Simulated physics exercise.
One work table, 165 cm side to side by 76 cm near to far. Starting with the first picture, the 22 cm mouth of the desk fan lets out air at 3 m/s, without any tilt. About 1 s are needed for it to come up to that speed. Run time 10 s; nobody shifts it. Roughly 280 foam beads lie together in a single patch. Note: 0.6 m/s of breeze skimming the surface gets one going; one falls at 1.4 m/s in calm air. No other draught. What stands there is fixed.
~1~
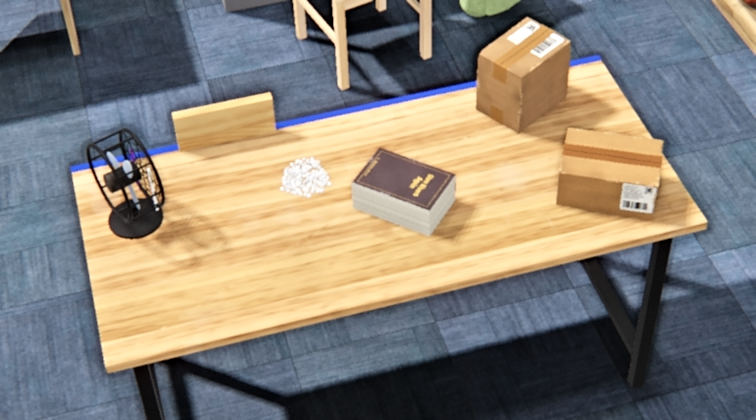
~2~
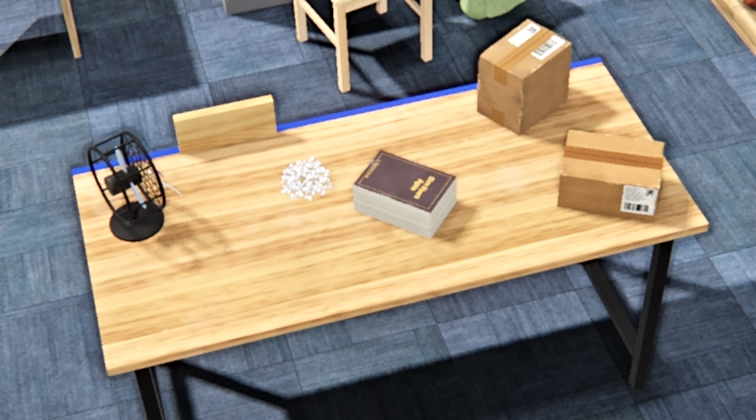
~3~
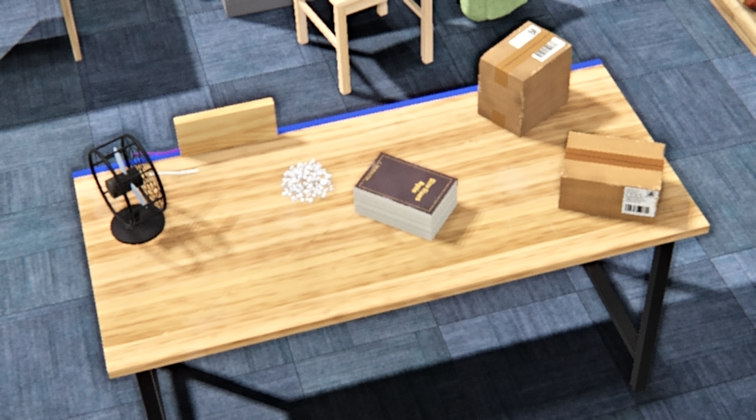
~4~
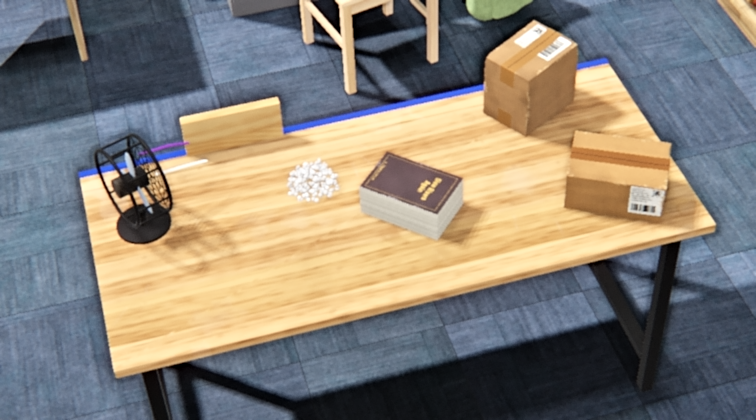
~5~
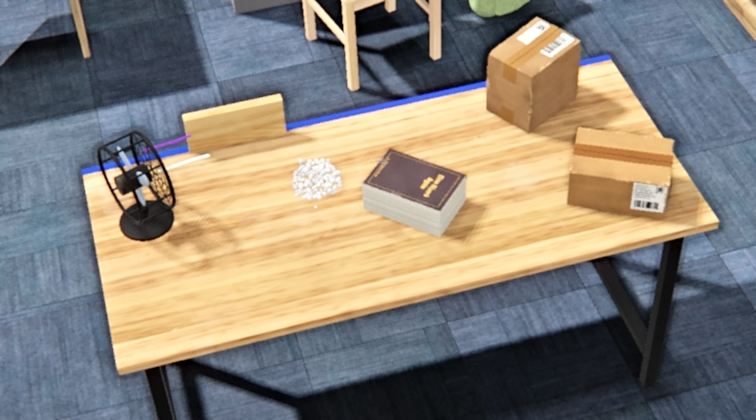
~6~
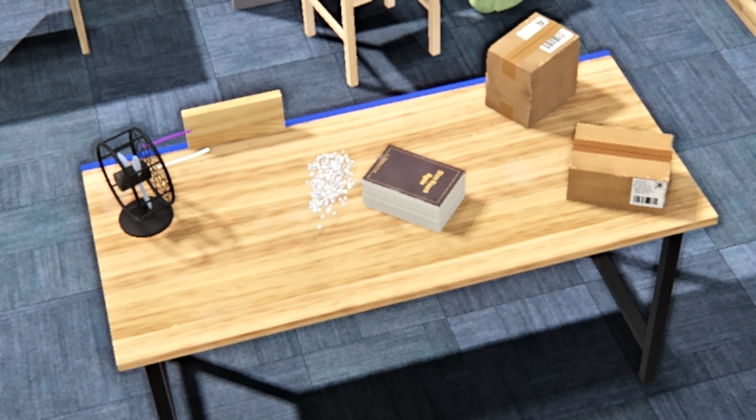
A small pile of white foam beads sat still on a wooden table between a whirring black desk fan and a thick book, then began to shift and spread out toward the front.
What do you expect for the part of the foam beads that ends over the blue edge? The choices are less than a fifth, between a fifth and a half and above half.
Not up to twenty percent.
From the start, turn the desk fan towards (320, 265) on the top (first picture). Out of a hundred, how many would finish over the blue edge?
Aimed like that, I'd expect around 0 in a hundred.
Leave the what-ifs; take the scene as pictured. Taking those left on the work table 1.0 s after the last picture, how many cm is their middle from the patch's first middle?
Centre offset: Approx. 25 cm.
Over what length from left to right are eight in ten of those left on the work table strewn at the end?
Around 60 centimetres from left to right.
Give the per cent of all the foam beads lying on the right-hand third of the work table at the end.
About 25 percent.
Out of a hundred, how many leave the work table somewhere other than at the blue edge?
That lands at some 1 %.
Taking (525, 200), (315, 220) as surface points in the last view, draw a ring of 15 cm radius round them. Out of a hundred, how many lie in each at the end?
Estimates in listed order: 15 %; 40 %.
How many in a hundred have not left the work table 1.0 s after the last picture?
That works out to roughly 100 % remaining.
Then, 1.0 s after the last picture, 0 % are over the blue edge; the middle of those still in play is near (375, 210); 63 % have settled or left.
Then, 2.2 s after the last picture, 0 % are over the blue edge; the middle of those still in play is near (375, 210); 78 % have settled or left.
Then, 4.6 s after the last picture, 0 % are over the blue edge; the middle of those still in play is near (375, 210); 79 % have settled or left.
Then, 9.1 s after the last picture, at the end, 0 % are over the blue edge; the middle of those still in play is near (376, 213).
